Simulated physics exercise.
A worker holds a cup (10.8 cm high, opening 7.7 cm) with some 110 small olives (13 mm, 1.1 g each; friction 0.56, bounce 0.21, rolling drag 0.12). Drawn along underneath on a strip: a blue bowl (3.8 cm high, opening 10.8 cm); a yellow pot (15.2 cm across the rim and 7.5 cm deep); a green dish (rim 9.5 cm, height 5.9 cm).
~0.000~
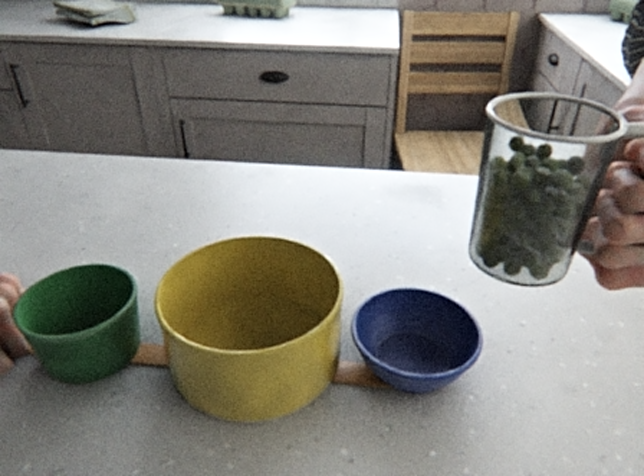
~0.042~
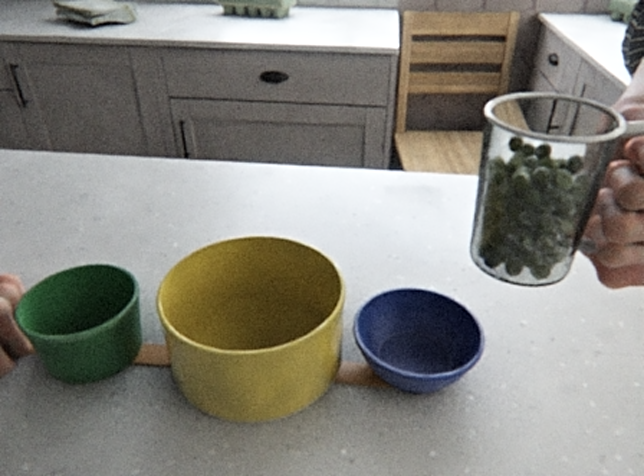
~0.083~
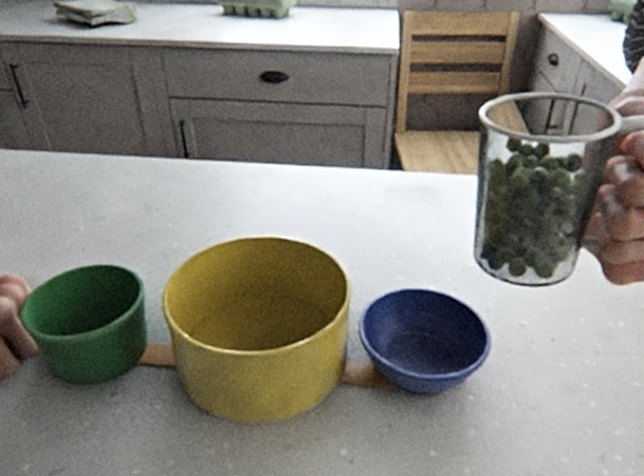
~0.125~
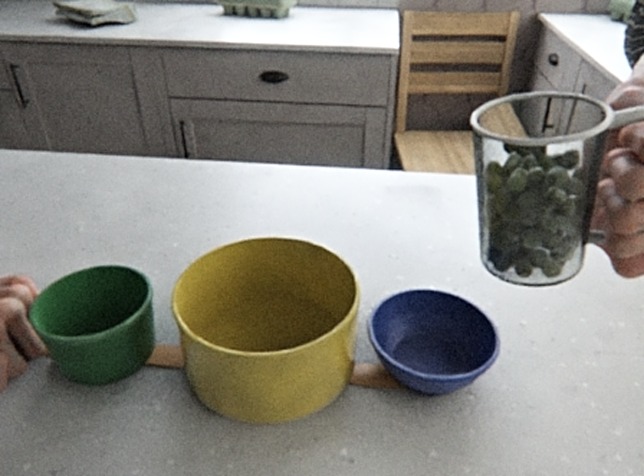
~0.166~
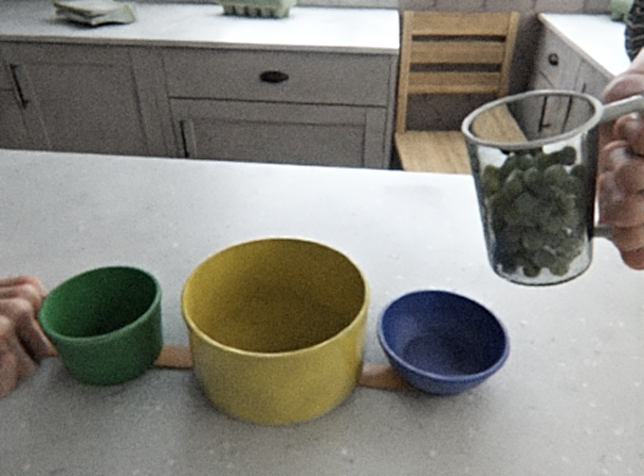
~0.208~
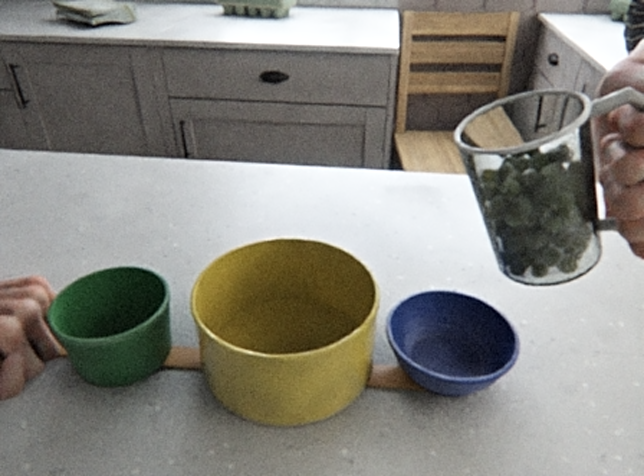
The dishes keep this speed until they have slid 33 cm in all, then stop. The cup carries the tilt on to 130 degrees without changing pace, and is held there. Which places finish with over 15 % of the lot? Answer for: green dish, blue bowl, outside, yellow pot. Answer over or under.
In the green dish: Under; in the blue bowl: Under; outside everything: Under; in the yellow pot: Over.
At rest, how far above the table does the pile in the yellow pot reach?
Some 4.0 cm.
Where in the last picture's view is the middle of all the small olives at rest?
Near (604, 376).
Then, at 0.80 s, tilt 112 degrees; yellow pot 5 %, cup 90 %, in the air 5 %; middle of all pieces on or above the table near (532, 210).
After 1.29 s, tilt 130 degrees; yellow pot 95 %; middle of all pieces on or above the table near (487, 356).
After 1.74 s, tilt 130 degrees; yellow pot 95 %; middle of all pieces on or above the table near (593, 371).
After 2.18 s, tilt 130 degrees; yellow pot 95 %; middle of all pieces on or above the table near (605, 372).
By 2.4 s all is still; yellow pot 95 %, outside 0 %, cup 0 %, green dish 0 %, blue bowl 0 %.
